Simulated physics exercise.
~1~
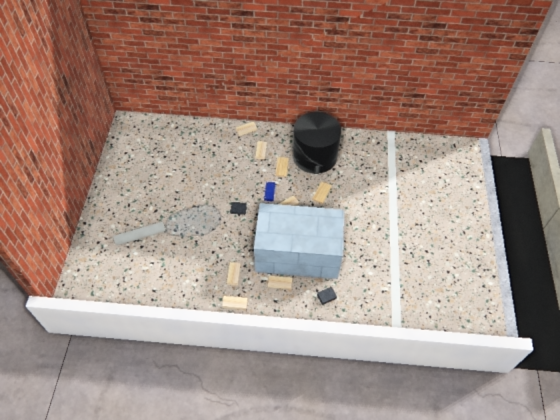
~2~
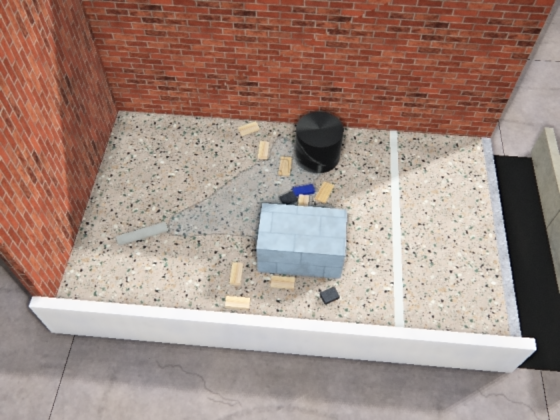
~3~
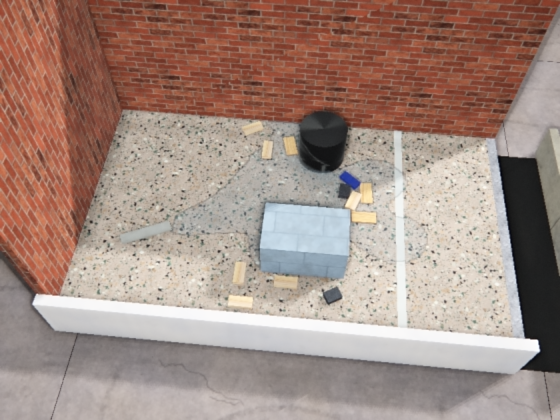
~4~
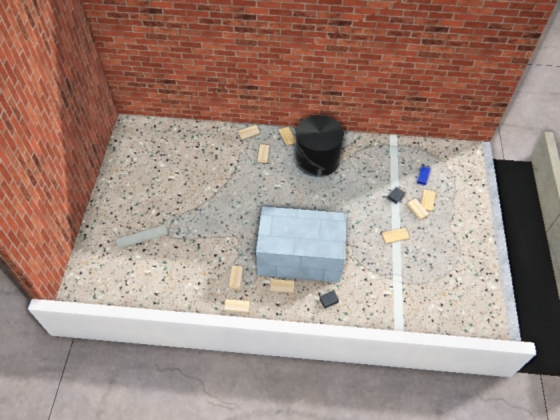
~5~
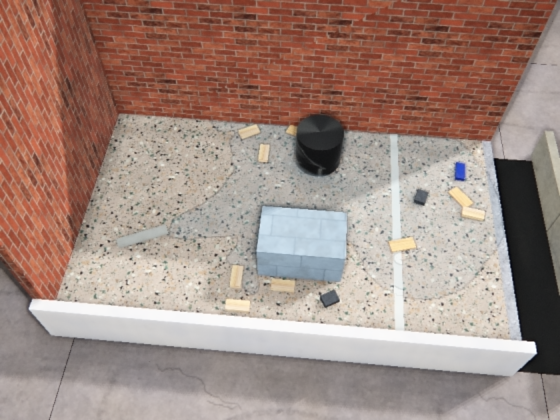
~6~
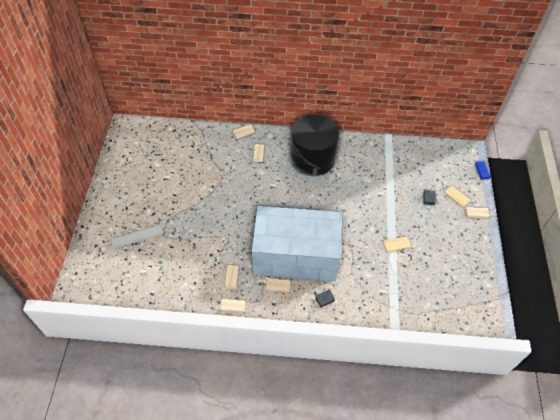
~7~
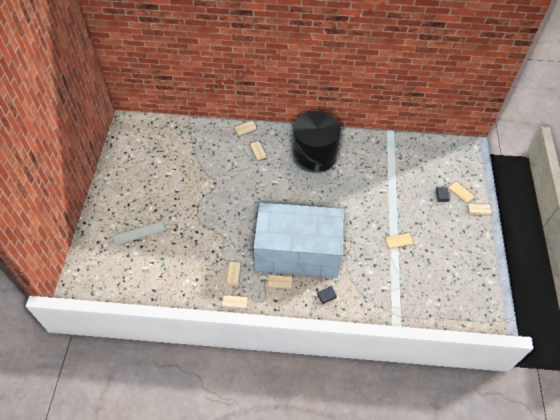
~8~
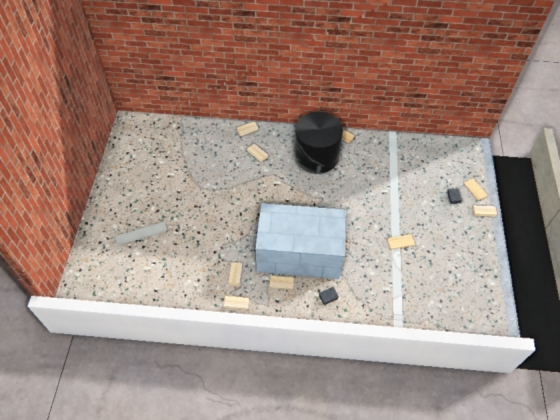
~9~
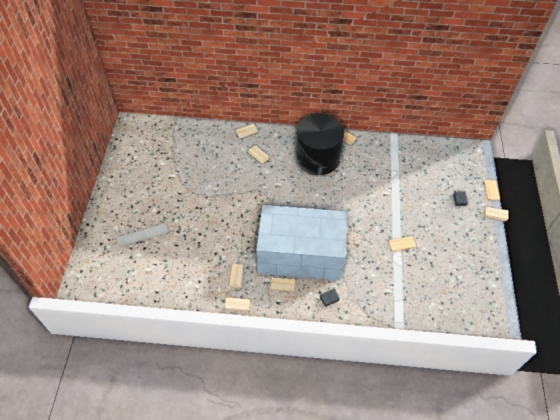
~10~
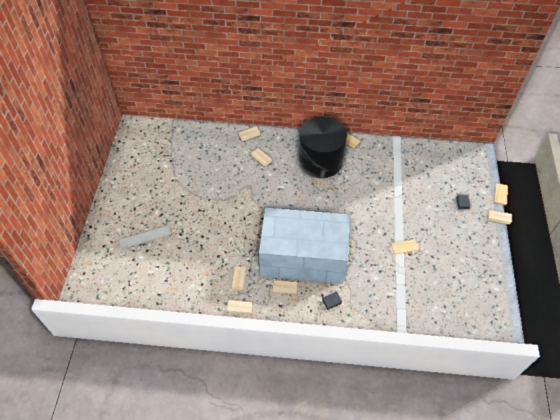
The clip opens on a speckled tray between brick walls, with a gray box, a black bucket and scattered small blocks and tan boards, as water fans out from a pipe end at the left. The stream reaches the middle and pushes the blue block, a dark block and several boards rightward between the bucket and the box. They spread apart and cross the white line, the blue one leading. The blue block reaches the right edge and goes out of the tray. The water thins to a patch near the back wall, while two boards creep to the right edge and rest there.
